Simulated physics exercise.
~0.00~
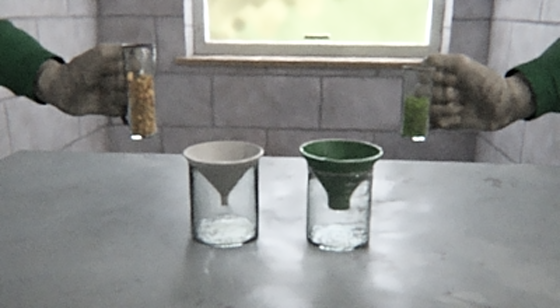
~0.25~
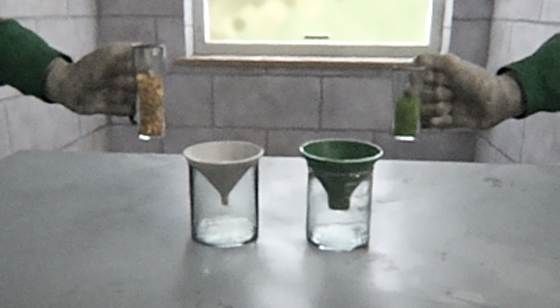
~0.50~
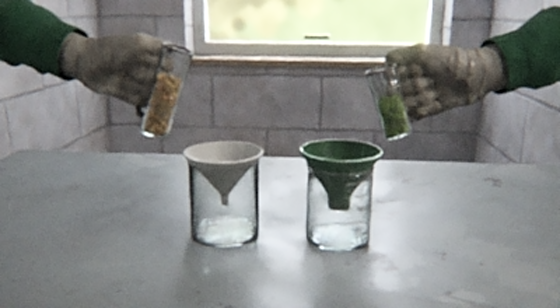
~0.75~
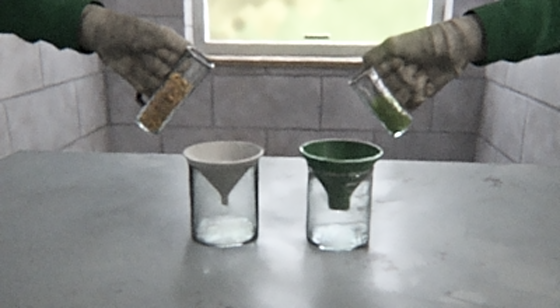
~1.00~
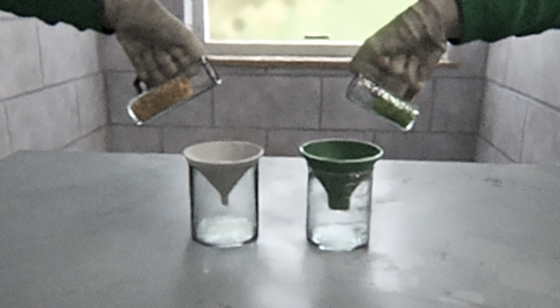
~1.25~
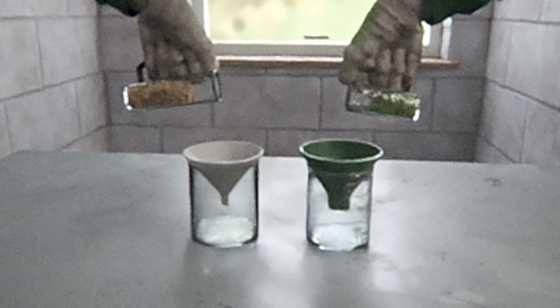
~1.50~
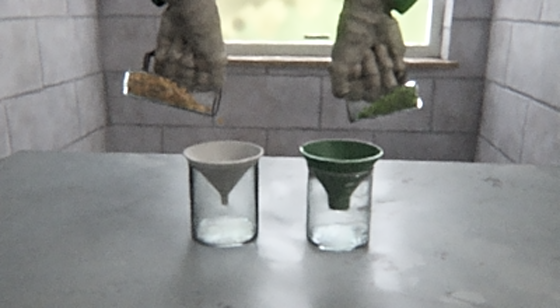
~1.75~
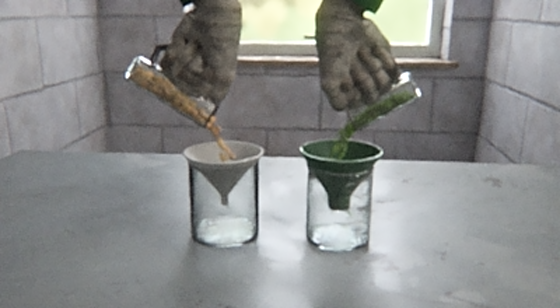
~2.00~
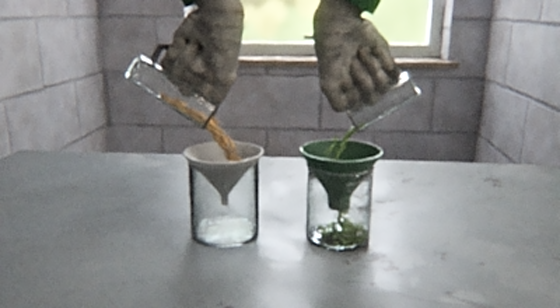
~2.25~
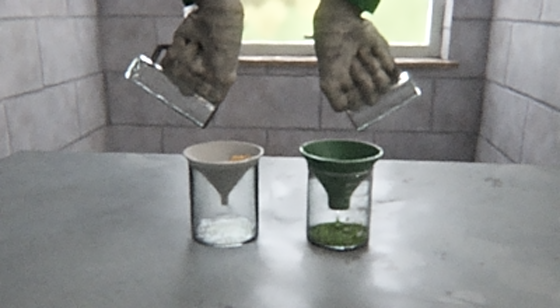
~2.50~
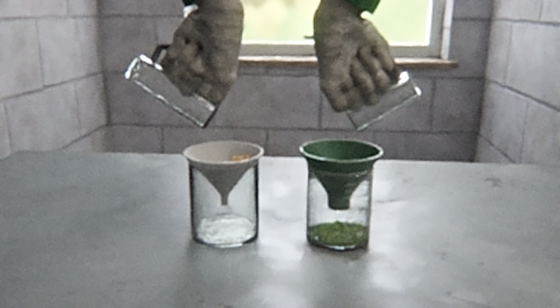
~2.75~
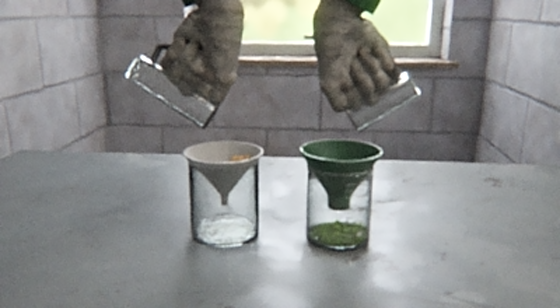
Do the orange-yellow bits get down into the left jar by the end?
No, they jam in the pale funnel and none reach the left jar, while the green bits all run through the right funnel into their jar.
